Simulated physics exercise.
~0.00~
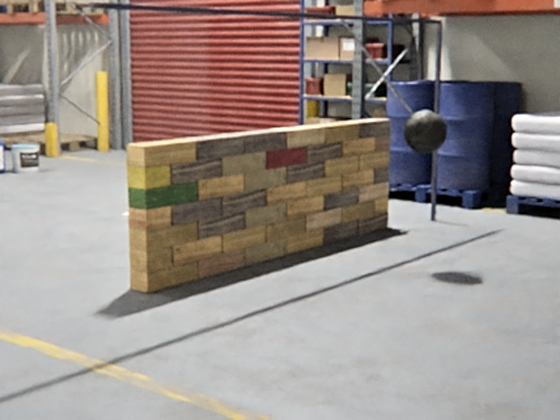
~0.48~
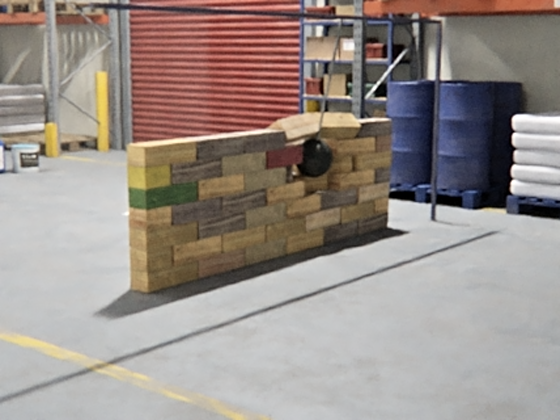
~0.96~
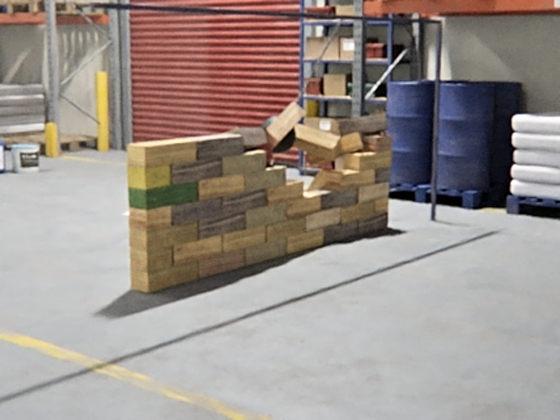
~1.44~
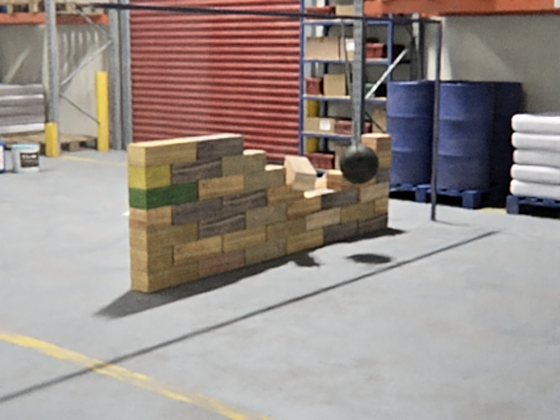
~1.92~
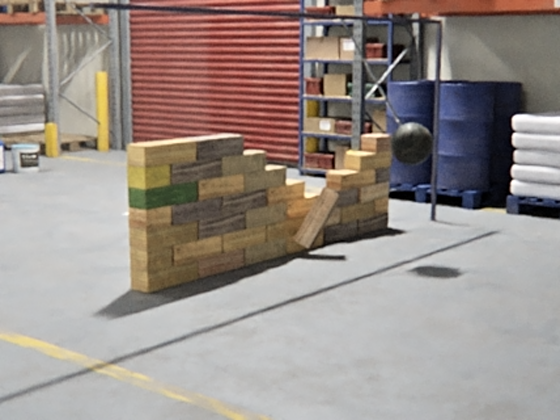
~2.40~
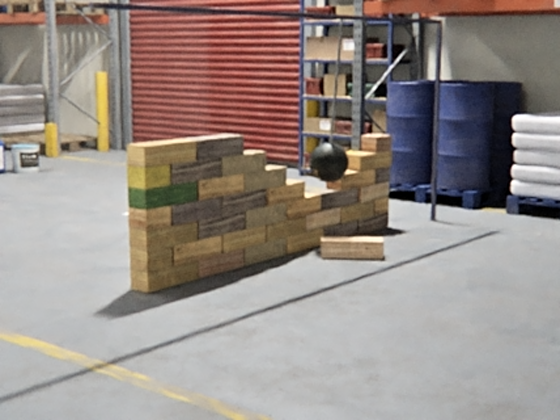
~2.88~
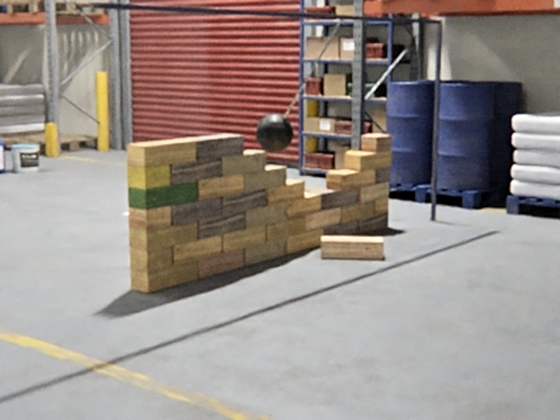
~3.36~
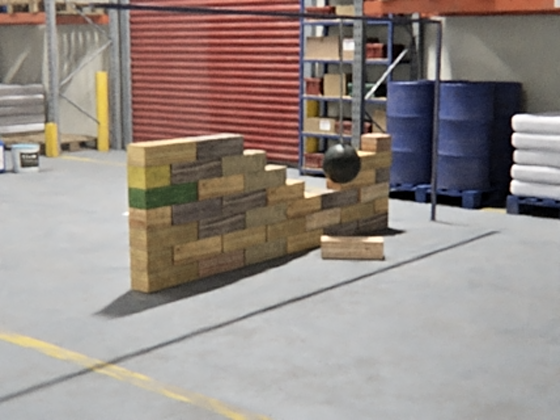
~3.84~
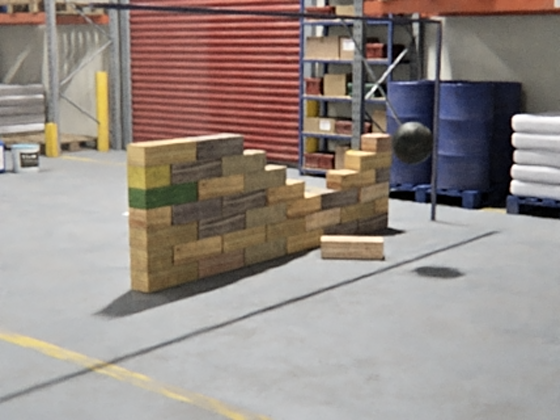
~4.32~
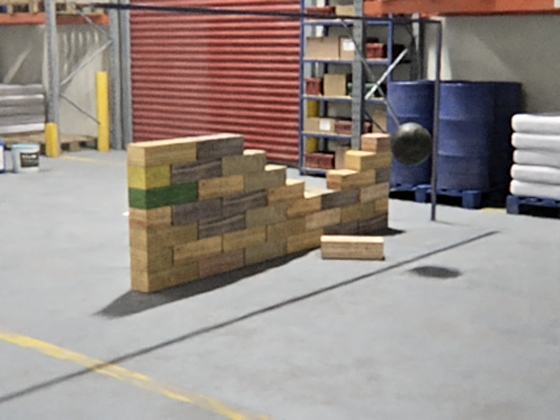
In this clip, a dark ball swings left into a loose wall of stacked wooden blocks, knocking the red block and others out of its upper right part, then swings back and forth over the gap, leaving one block lying in front while the green block stays in place.
